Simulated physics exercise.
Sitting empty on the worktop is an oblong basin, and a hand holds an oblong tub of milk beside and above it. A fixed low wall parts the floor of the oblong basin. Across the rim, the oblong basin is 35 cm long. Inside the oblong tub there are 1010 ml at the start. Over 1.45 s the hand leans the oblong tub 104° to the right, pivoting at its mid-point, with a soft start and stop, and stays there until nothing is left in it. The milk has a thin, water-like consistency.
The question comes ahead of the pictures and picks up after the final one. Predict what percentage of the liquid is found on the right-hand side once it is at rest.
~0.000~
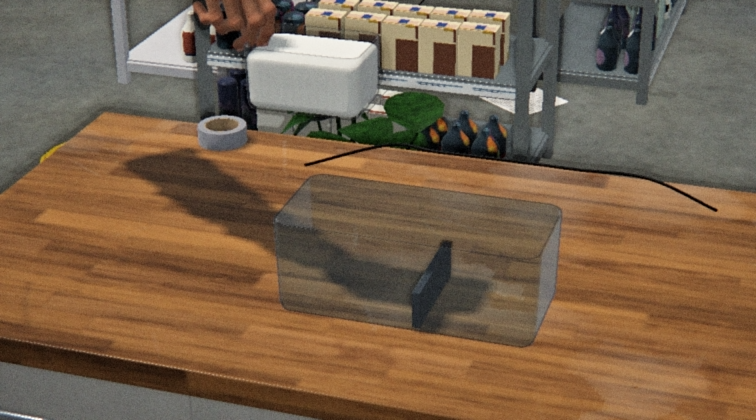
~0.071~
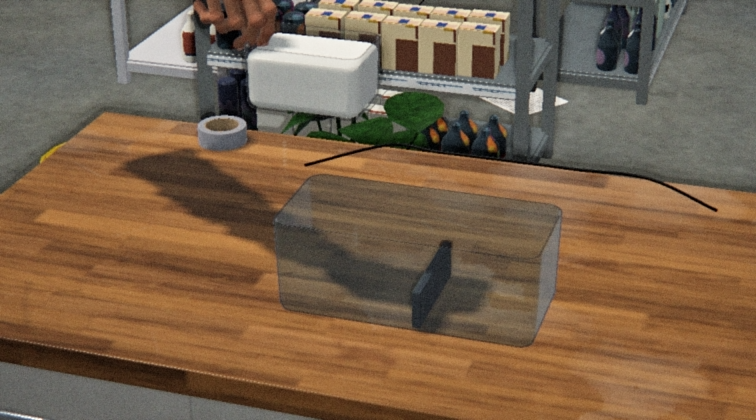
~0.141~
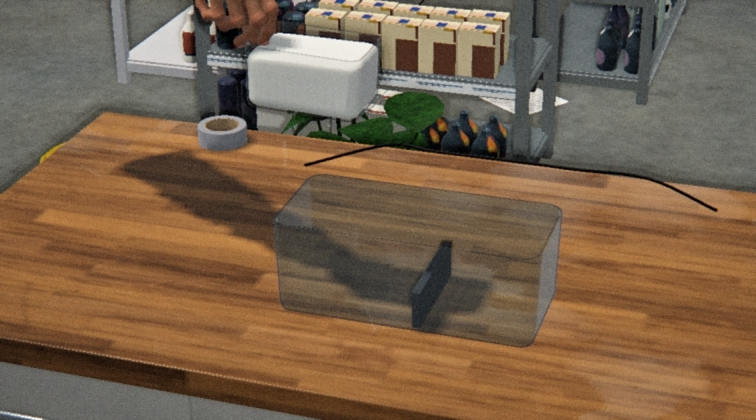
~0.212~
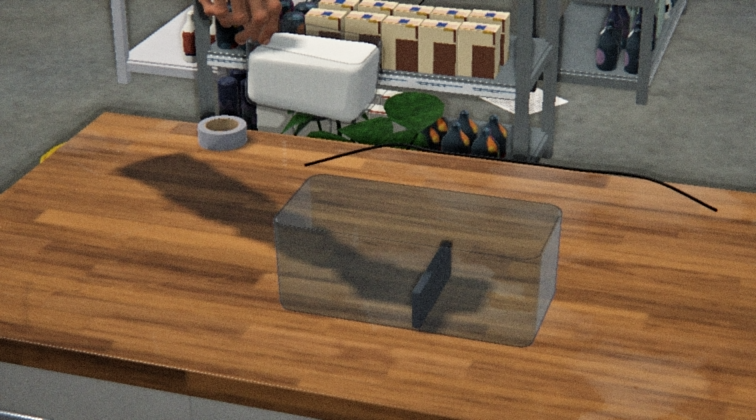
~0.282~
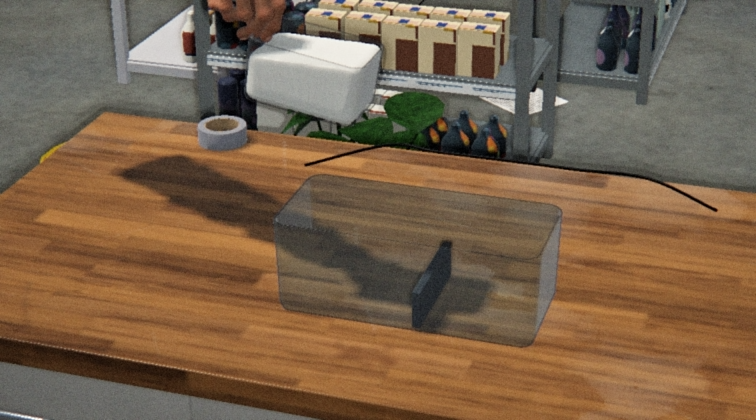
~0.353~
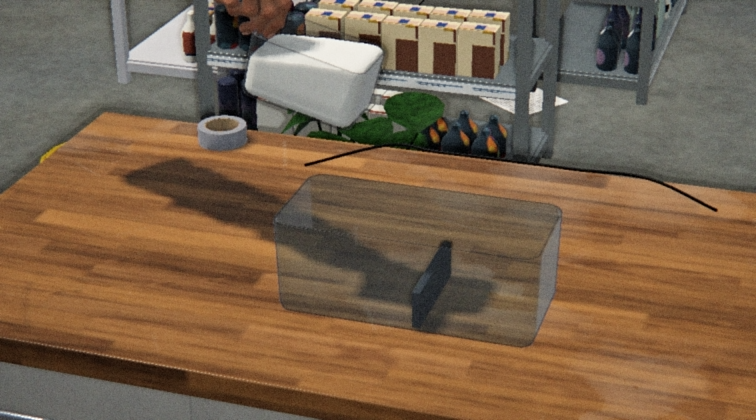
About 62 % is on the right.
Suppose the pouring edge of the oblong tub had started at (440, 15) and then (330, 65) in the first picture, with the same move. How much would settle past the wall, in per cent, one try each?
It comes to 80 per cent, and then 5 per cent.
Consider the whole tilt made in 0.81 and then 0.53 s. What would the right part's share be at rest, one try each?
The first try gives around 55 percent, the second around 35 percent.
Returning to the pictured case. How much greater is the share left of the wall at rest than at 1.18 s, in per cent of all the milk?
About 18 percent, give or take.
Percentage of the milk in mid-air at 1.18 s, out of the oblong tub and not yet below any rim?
8 in a hundred, give or take.
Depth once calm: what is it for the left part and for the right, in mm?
Left roughly 12 mm; right roughly 28 mm.
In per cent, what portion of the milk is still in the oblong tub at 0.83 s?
Still held: Roughly 46 % of the total.
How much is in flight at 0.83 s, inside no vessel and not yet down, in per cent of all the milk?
34 %.
By 0.83 s the tilt is 64° and 47 per cent is still to pour, 4 is left of the wall and 15 right of it.
By 1.18 s the tilt is 96° and 11 per cent is still to pour, 19 is left of the wall and 62 right of it.
By 1.55 s the tilt is 104° and 1 per cent is still to pour, 34 is left of the wall and 62 right of it.
By 1.95 s the tilt is 104° and 0 per cent is still to pour, 36 is left of the wall and 62 right of it.
At rest 36 per cent lies left of the wall, 62 right of it and 1 outside.
